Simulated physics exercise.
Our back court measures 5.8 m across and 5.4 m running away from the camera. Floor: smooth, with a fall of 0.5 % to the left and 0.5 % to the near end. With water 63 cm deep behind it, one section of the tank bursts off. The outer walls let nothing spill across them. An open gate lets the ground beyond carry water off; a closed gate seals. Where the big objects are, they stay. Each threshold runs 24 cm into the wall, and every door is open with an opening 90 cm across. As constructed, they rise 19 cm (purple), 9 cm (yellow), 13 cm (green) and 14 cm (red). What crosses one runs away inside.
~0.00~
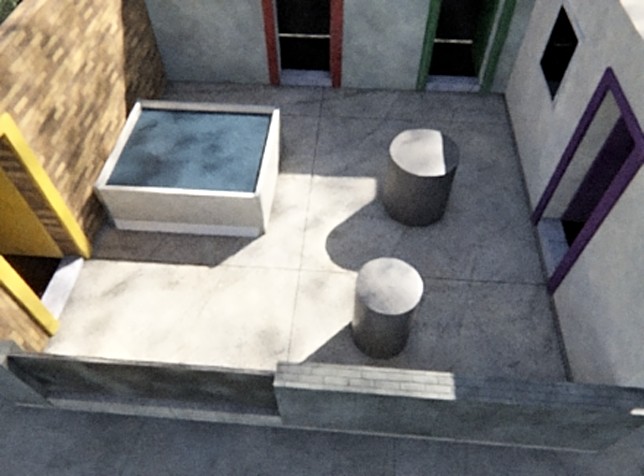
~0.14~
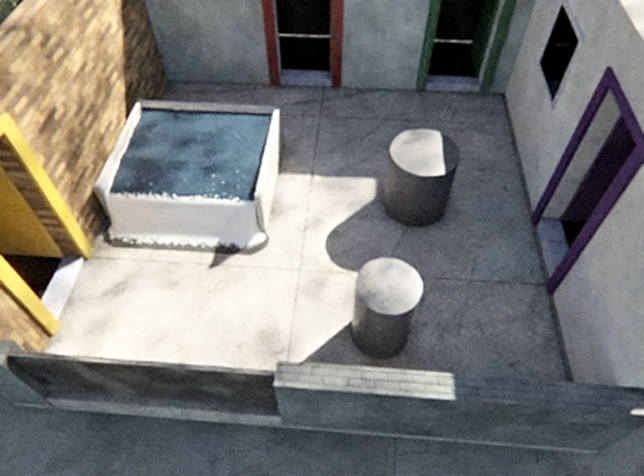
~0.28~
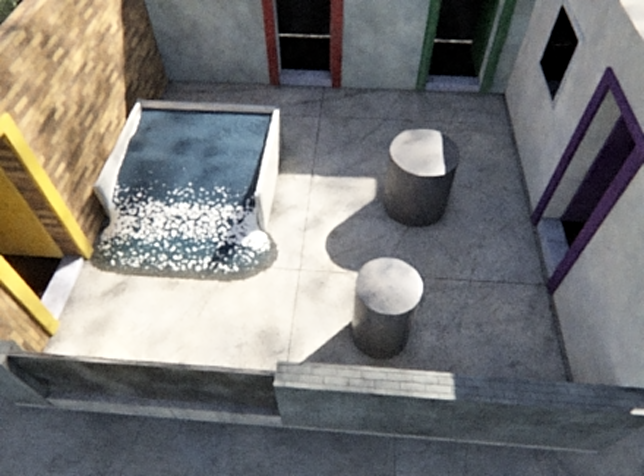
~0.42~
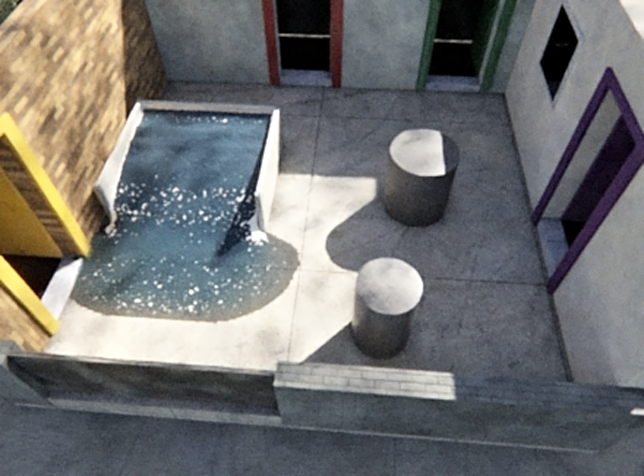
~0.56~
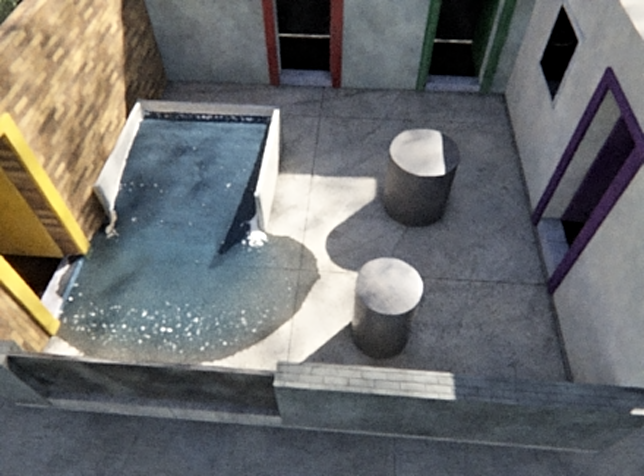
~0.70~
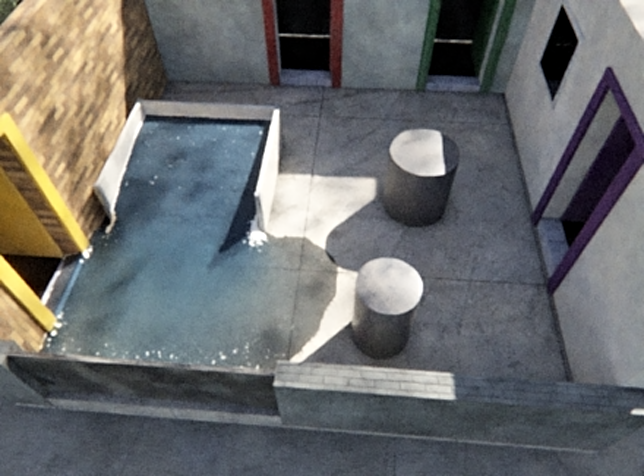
Water pours from the near side of a raised white tank at the left of a grey walled court, seen from above by a still camera. A yellow door frame stands in the brick wall at left, red and green ones at the back, a purple one at right, with two grey cylinders right of centre. Sparkling white at first, the dark blue sheet spreads across the sunlit floor toward the low near wall and reaches the yellow doorway.
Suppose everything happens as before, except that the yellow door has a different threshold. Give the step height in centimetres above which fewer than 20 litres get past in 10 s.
25 cm.
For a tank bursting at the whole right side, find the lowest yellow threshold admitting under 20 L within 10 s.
It should stand roughly 9.5 cm high.
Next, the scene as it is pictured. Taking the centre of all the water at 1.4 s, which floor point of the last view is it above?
(182, 254) or so.
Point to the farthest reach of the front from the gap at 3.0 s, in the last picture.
Look about (579, 416) in the last picture.
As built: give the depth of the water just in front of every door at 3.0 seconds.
In cm - purple: 2, yellow: 22, green: 0, red: 0.
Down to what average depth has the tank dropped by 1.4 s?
It averages close to 27 centimetres.
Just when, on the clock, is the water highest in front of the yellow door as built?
About 2.4 seconds.
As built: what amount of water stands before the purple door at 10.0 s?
The depth there is around 4.5 cm.
After 1.4 s water covers 25 % of the floor, deepest (50 cm) near (34, 374); 17 cm at the yellow door, 8 litres in over its 9 cm threshold.
After 3.0 s water covers 40 % of the floor, deepest (30 cm) near (349, 398); 22 cm at the yellow door, 134 litres in over its 9 cm threshold.
After 10.0 s water covers 95 % of the floor, deepest (17 cm) near (166, 86); 8 cm at the yellow door, 198 litres in over its 9 cm threshold.
At the yellow door as built, the water arrived by 0.5 s and peaked near 29 cm at 2.4 s.
With a threshold of 23 cm, 28 litres would have come in within the 10 s; with 27 cm, 14 litres. So under 20 litres takes about 25 cm.
